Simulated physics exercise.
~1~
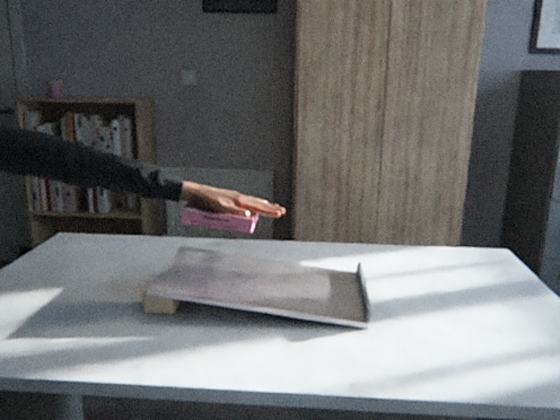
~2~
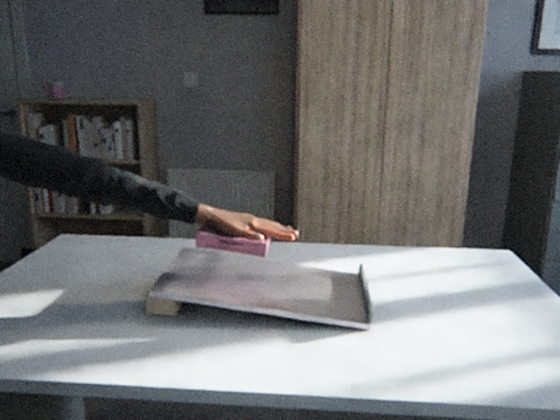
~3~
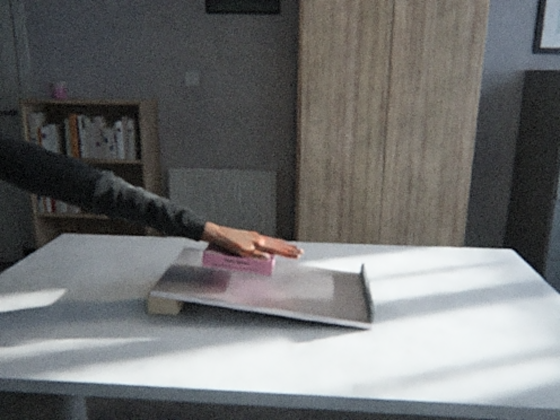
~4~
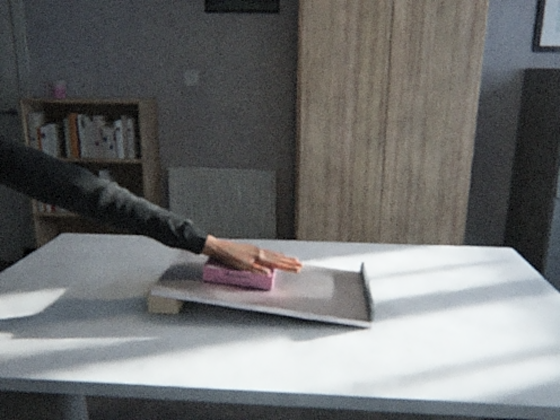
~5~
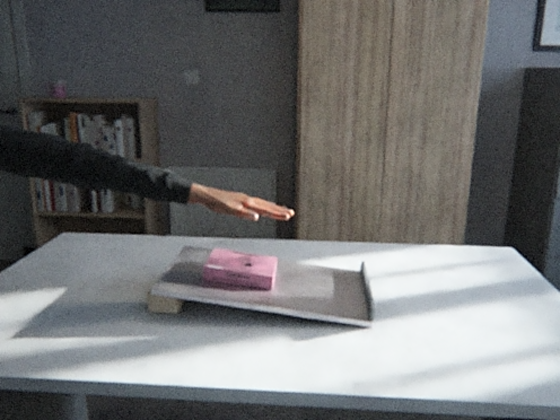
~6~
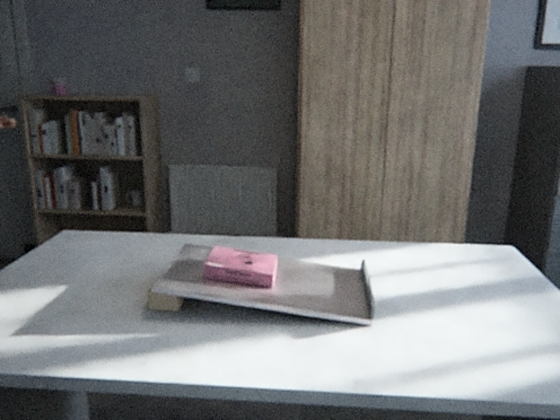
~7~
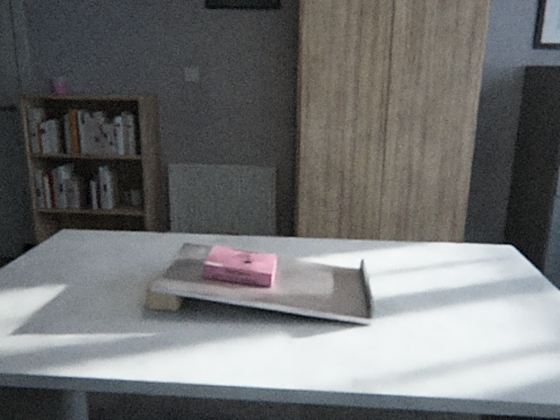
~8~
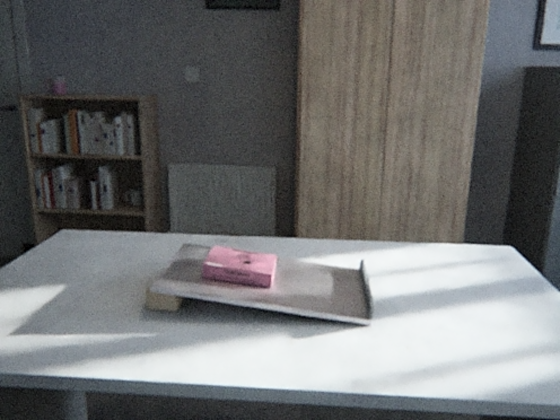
The clip shows a hand lowering a pink packet onto the upper part of a gently sloping board on a white table, then letting go and withdrawing to the left. The packet stays in place on the slope, at rest to the end.
